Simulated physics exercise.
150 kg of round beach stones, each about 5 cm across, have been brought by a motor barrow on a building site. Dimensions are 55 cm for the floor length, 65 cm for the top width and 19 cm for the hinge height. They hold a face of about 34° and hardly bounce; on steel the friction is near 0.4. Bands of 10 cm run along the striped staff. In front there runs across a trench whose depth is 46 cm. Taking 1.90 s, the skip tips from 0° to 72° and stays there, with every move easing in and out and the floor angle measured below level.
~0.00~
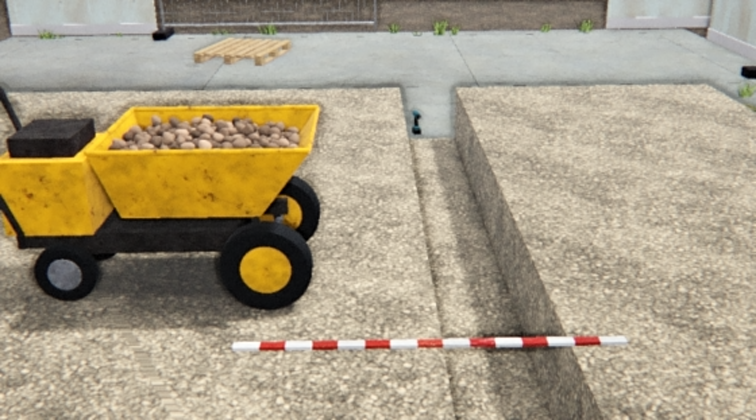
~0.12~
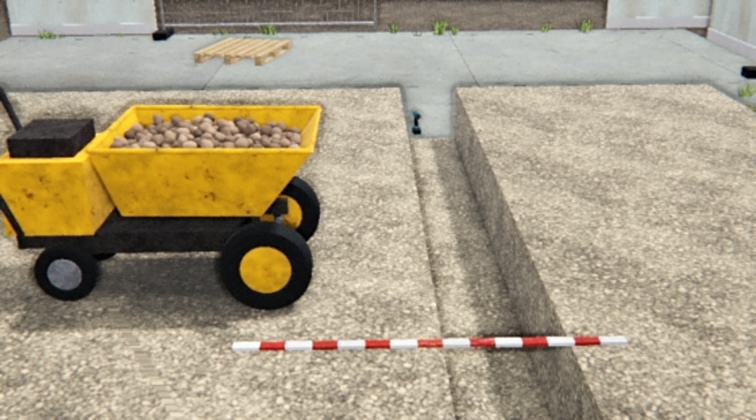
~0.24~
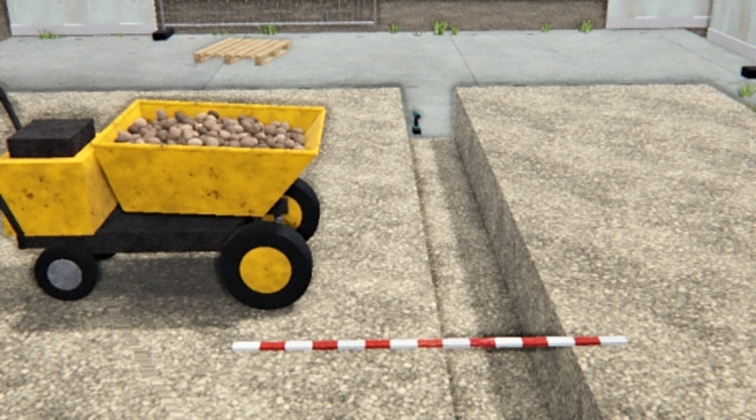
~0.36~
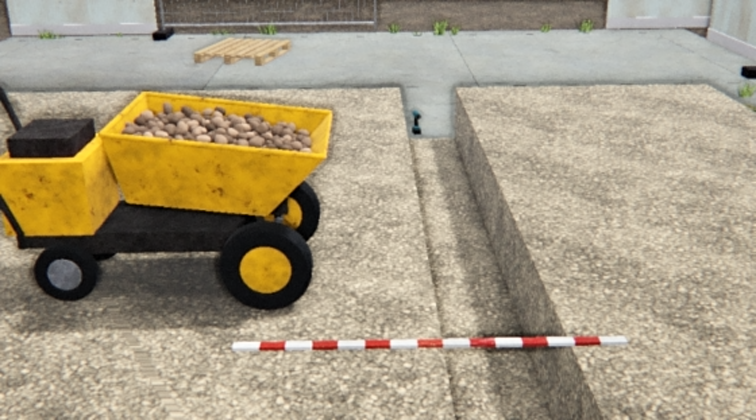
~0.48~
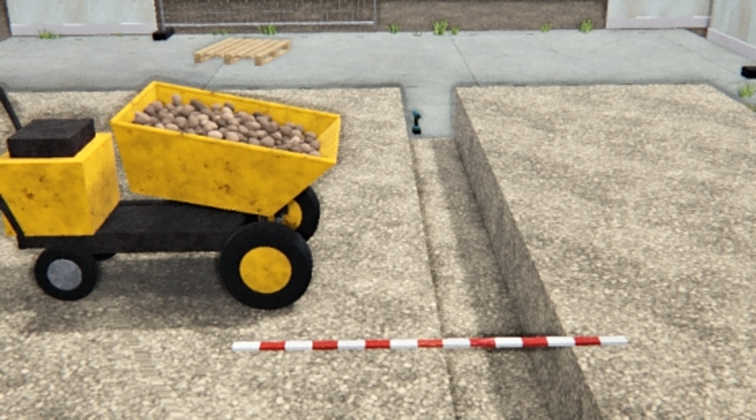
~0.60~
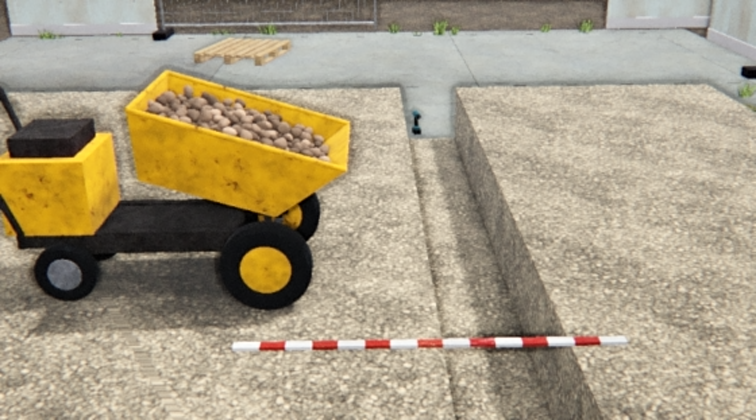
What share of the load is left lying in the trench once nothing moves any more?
About 89 per cent.
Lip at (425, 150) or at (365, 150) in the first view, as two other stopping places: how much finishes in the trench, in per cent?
Near 65 and near 100 percent.
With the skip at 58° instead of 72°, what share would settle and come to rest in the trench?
The trench would hold about 60% of it.
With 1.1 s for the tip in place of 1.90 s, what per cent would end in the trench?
Trench share: Approx. 90%.
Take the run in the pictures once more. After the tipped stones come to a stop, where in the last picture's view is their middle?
I'd put it close to (479, 348).
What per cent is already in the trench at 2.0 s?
55 per cent or so by then.
After 1.4 s the floor is at 61°; 96 % in the skip, 4 % short of the trench; the foremost stones are at (428, 238).
After 2.0 s the floor is at 72°; 32 % in the skip, 14 % short of the trench, 55 % in the trench; the foremost stones are at (529, 350).
After 2.3 s the floor is at 72°; 11 % in the skip, 14 % short of the trench, 75 % in the trench; the foremost stones are at (527, 344).
After 4.3 s the floor is at 72°; 0 % in the skip, 11 % short of the trench, 89 % in the trench; the foremost stones are at (529, 346).
